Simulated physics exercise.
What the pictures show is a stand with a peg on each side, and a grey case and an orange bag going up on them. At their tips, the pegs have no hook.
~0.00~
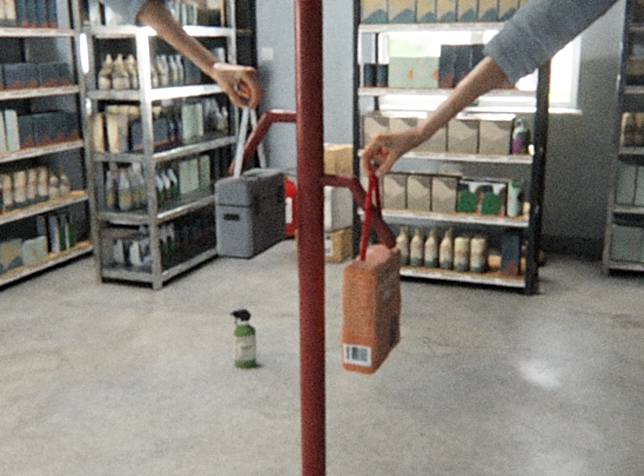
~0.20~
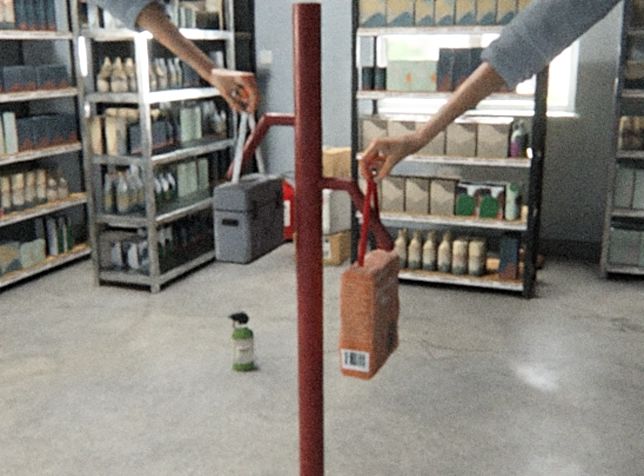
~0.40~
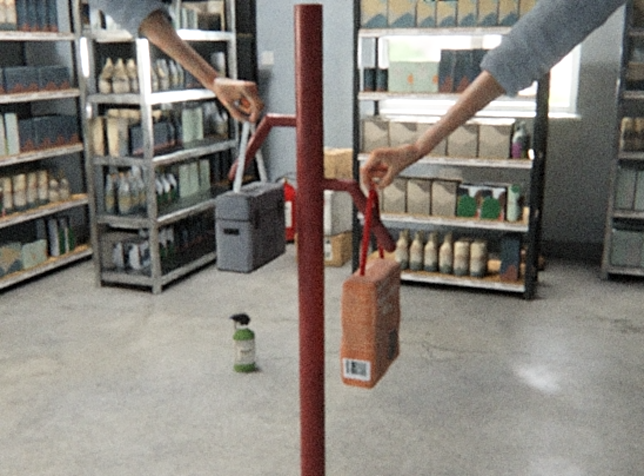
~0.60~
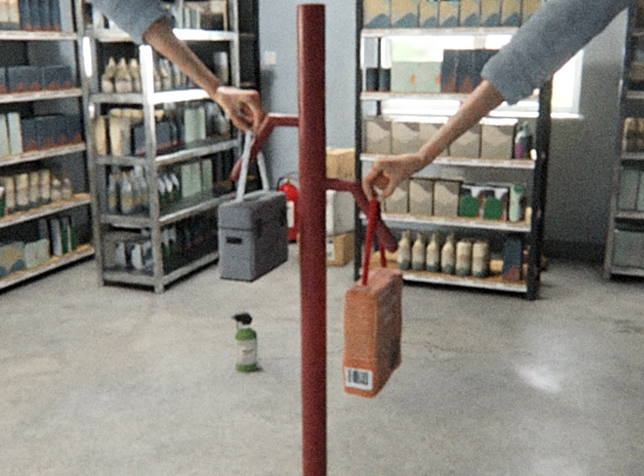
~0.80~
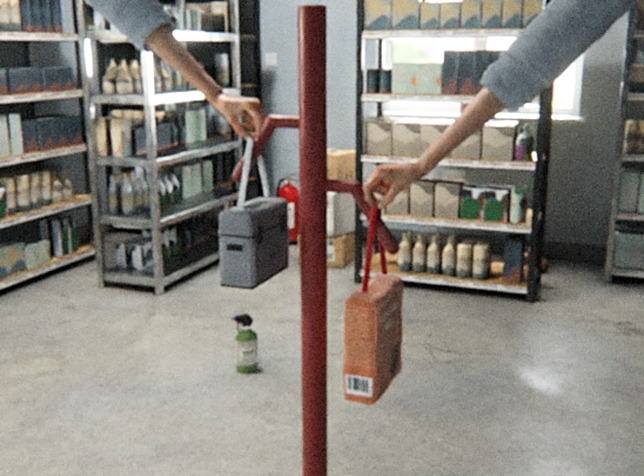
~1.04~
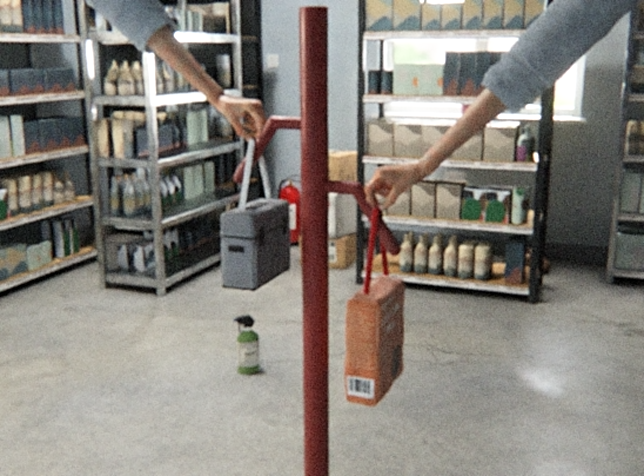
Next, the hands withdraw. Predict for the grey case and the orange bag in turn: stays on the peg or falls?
Result: Oh the grey case will go down; oh the orange bag will go down.
After 1.48 s, grey case on the floor; orange bag on the floor.
In the end, grey case on the floor; orange bag on the floor. The grey case slips off its peg and the orange bag drops to the floor.
